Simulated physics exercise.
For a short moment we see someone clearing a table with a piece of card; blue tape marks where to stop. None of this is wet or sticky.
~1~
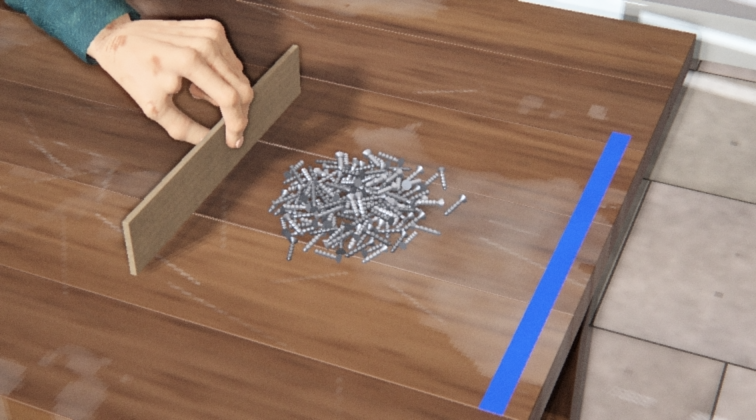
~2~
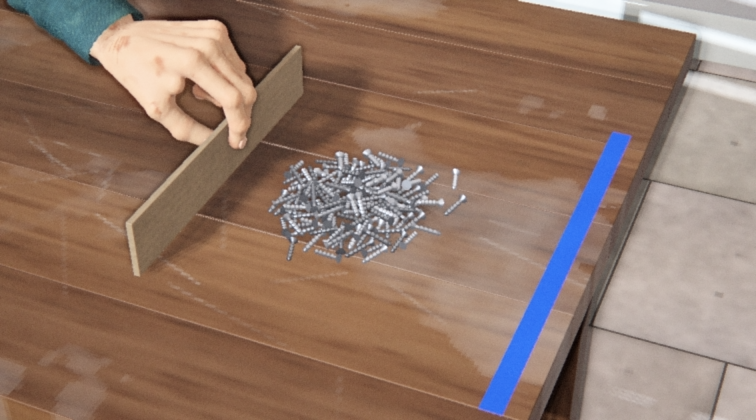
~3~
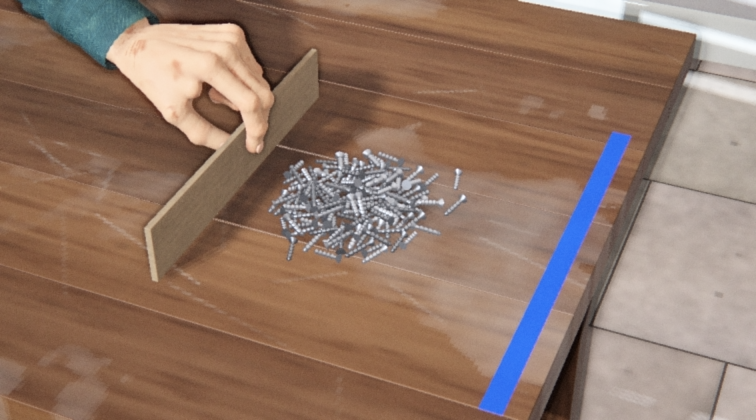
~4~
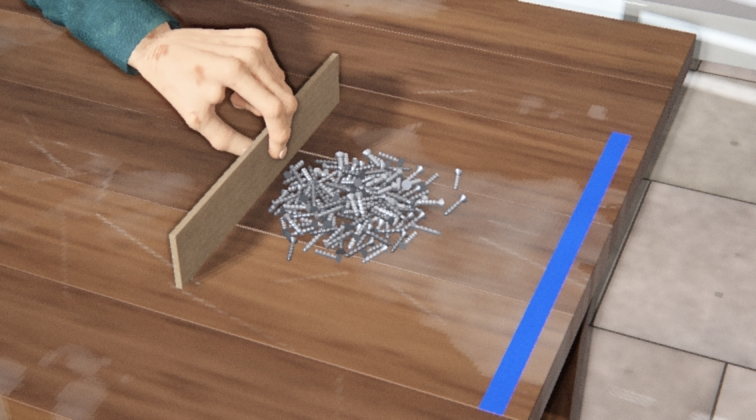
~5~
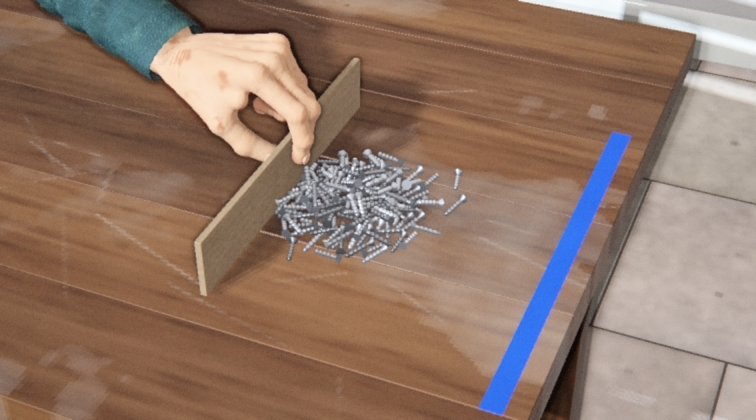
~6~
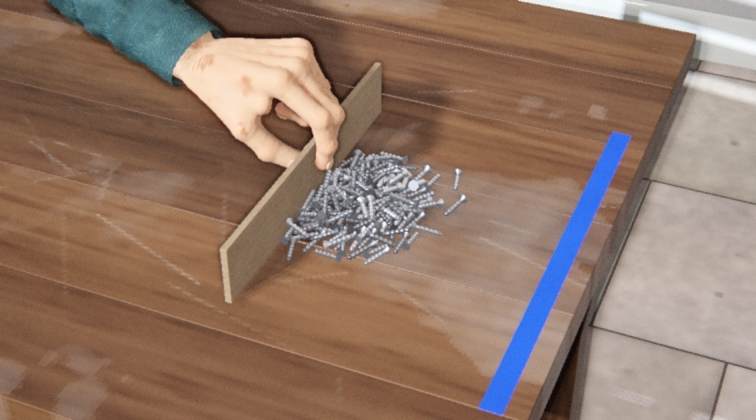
We see a hand holding a piece of card upright on a wooden table, at first nearly still, then sliding it right into a heap of steel screws, bunching the nearer ones, with blue tape near the table's edge.
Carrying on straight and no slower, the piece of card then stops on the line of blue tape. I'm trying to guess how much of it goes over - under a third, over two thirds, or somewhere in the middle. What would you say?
Exceeds two thirds.
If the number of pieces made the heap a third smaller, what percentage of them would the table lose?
Around 90 percent.
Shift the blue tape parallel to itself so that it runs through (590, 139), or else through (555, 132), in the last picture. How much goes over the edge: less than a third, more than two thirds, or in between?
Try 1 - in the middle band; try 2 - less than a third.
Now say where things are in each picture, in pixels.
In the first picture, piece of card at (143, 233), at rest; blue tape at (617, 145), right by the edge; edge at (594, 269); the heap at (352, 201), steel screws.
In the second picture, piece of card at (146, 234).
In the third picture, piece of card at (164, 239); the heap at (352, 201), a stray few pushed along.
In the fourth picture, piece of card at (188, 246).
In the fifth picture, piece of card at (213, 253); the heap at (352, 201), a stray few pushed along.
In the sixth picture, piece of card at (238, 260); blue tape at (617, 145); edge at (594, 269); the heap at (364, 204), about half pushed along.
Soon, piece of card still moving, near (445, 178); heap all on the table, its front near (549, 263).
A while on, piece of card stopped at the blue tape; heap most over the edge.
Towards the end, piece of card stopped at the blue tape; heap nearly all over the edge.
Finally, piece of card stopped at the blue tape; heap nearly all over the edge.
